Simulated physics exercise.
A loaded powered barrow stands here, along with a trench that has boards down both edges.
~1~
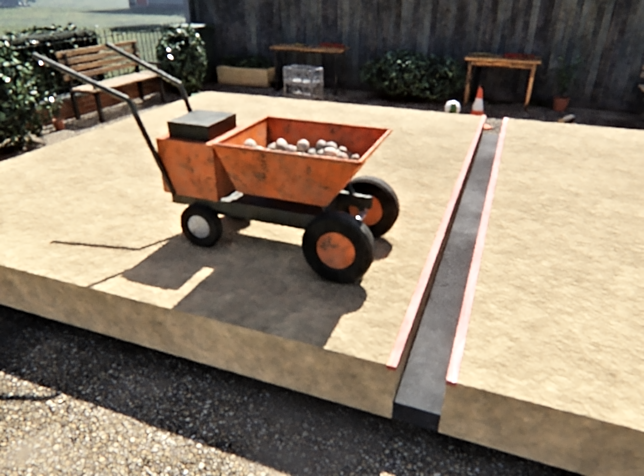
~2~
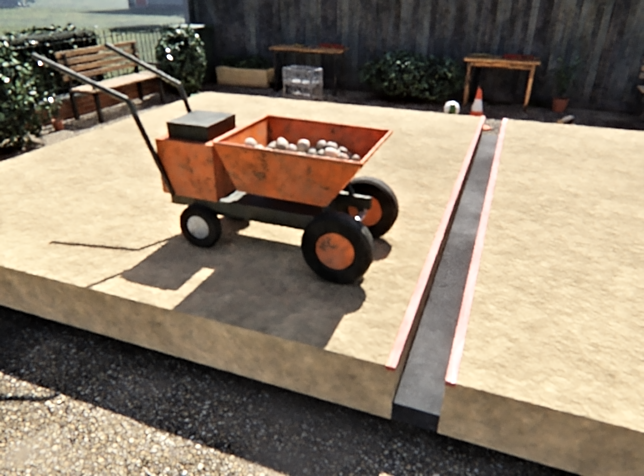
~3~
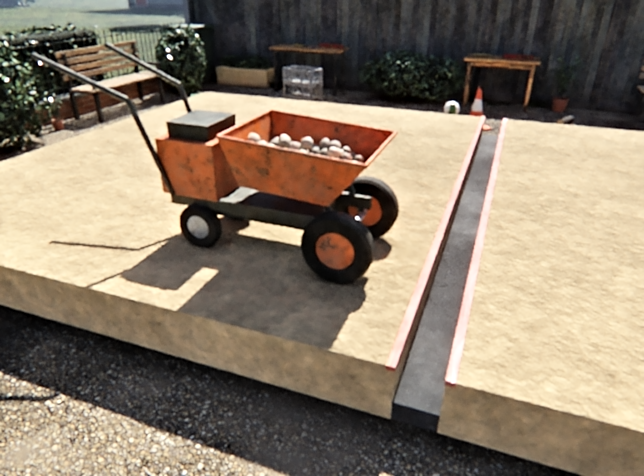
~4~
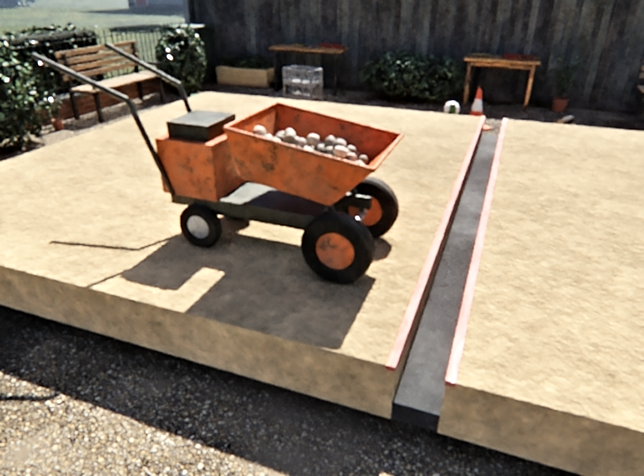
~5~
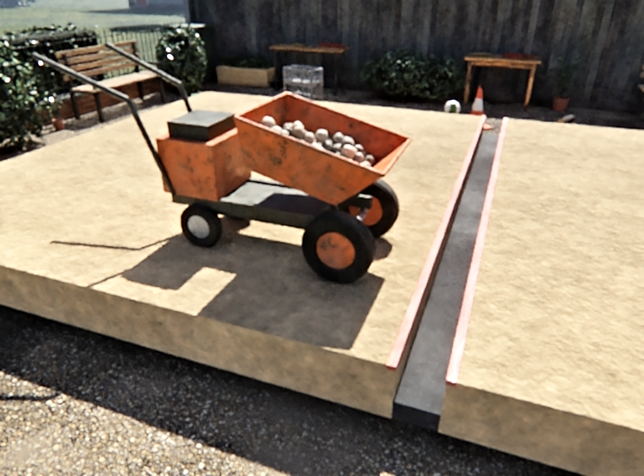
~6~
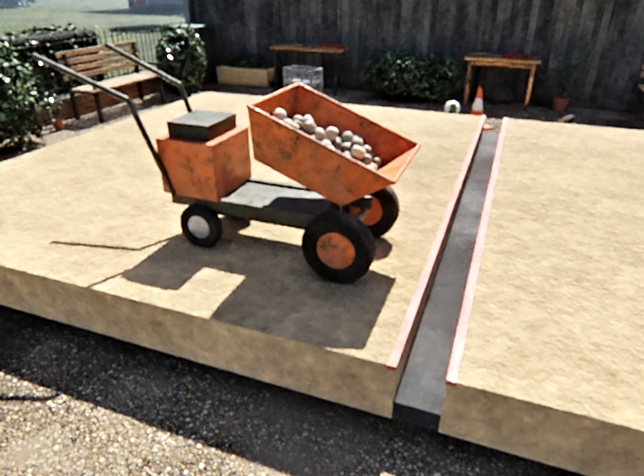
In a fenced yard with benches and shrubs, an orange powered barrow loaded with rounded stones stands on a sandy platform beside a board-edged trench, and its skip gradually tilts toward the right while the wheels stay still.
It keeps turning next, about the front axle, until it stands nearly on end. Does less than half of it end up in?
No. Mostly in.
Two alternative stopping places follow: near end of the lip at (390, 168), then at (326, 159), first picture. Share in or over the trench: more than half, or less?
Result A - a minority; result B - a majority.
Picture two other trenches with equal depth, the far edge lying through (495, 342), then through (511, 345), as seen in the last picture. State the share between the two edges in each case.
100 % and 100 %, give or take.
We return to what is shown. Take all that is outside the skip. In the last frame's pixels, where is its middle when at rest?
It settles centred around (458, 287).
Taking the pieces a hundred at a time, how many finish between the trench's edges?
About 75 %.
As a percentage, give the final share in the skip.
Estimate: Some 0 %.
Just after the last frame, skip tipped steeply; every one in the skip.
A moment on, skip tipped right over; roughly two thirds in the skip; roughly a quarter in or heaped over the trench; about a tenth beyond it; just a few falling.
Further on, skip tipped right over; the larger part in or heaped over the trench; roughly a quarter beyond it.
When it is over, skip tipped right over; the larger part in or heaped over the trench; roughly a quarter beyond it.
